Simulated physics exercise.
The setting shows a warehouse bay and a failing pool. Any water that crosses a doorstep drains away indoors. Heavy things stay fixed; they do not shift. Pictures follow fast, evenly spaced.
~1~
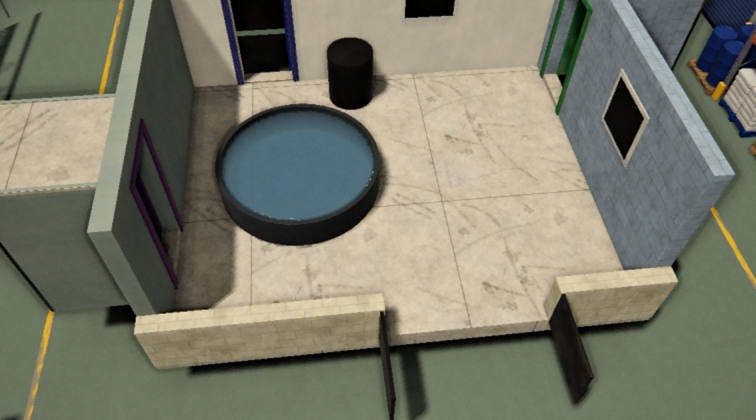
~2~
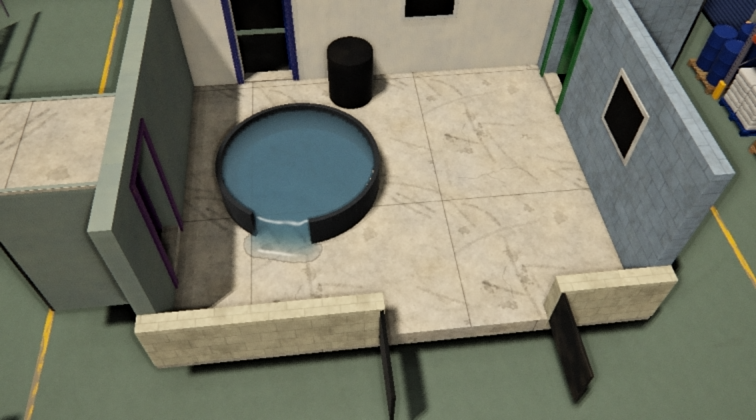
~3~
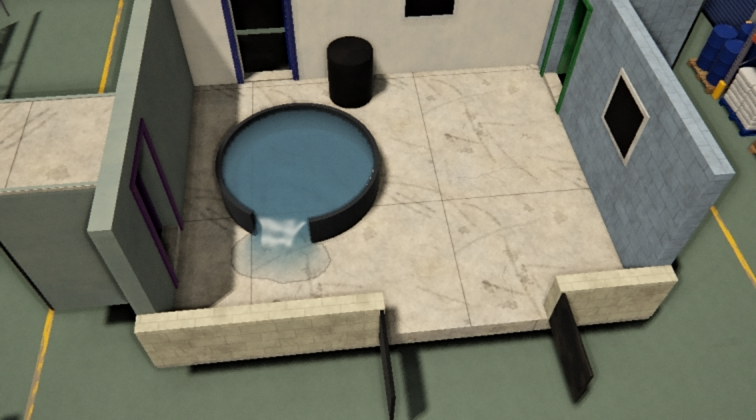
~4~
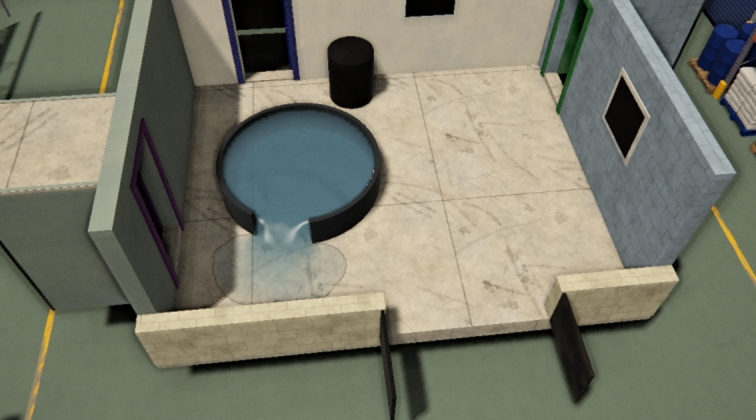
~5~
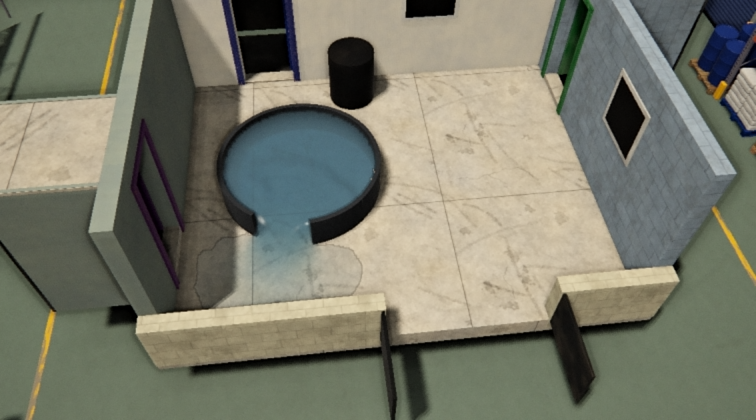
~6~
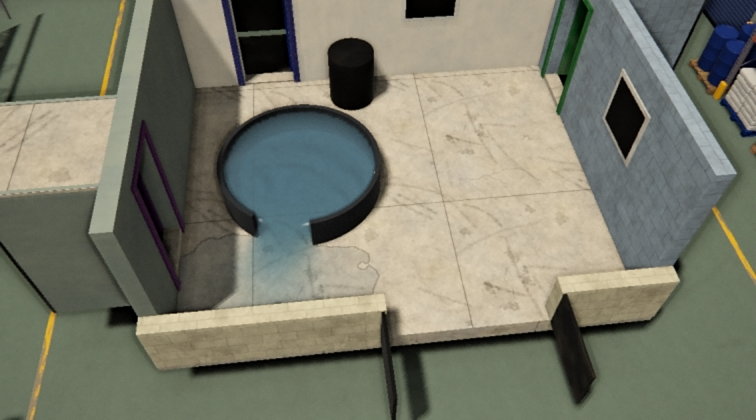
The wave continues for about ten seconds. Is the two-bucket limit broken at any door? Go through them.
Going through them: The blue door breaks it, the green door keeps to it, the purple door keeps to it.
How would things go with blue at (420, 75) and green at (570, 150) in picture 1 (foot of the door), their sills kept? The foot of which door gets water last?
The blue one.
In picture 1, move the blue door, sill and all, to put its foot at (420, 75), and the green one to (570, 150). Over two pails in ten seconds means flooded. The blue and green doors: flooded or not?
Well, the blue door comes up short, and the green door comes up short as well.
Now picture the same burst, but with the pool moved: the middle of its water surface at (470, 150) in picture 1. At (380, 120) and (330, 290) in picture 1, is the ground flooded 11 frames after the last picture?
The first spot is untouched and the second is swamped.
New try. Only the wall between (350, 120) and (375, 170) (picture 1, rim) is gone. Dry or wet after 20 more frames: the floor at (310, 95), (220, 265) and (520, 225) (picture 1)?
Taken one by one: Unaffected, then unaffected, then sodden.
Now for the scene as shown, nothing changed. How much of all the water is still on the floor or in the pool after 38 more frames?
Some 96 parts in a hundred have not run off.
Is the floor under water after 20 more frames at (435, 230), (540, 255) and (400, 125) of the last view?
First spot submerged, second spot submerged, third spot spared.
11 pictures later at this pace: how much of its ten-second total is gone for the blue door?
About 0 per cent.
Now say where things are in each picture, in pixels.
The pool at (298, 163) is whole and still, in the first picture.
Water pours out at (282, 234) and has run to (315, 253), in the second picture.
The front is at (241, 266), out from the gap at (282, 235), in the third picture.
The front is at (241, 298), out from the gap at (283, 236), in the fourth picture.
Water pours out at (284, 236) and has run to a hidden place, in the fifth picture.
Water pours out at (284, 237) and has run to a hidden place, in the sixth picture.
A moment on, water covers 15 % of the floor; the blue door not reached, the green door not reached, the purple door wet at the sill, nothing in.
Next, water covers 20 % of the floor; the blue door not reached, the green door not reached, the purple door wet at the sill, nothing in.
Then, water covers 45 % of the floor; the blue door not reached, the green door not reached, the purple door wet at the sill, nothing in.
Later, water covers 75 % of the floor; the blue door under two buckets in, the green door not reached, the purple door under two buckets in.
In the end, water covers 95 % of the floor; the blue door over two buckets in, the green door wet at the sill, nothing in, the purple door under two buckets in.
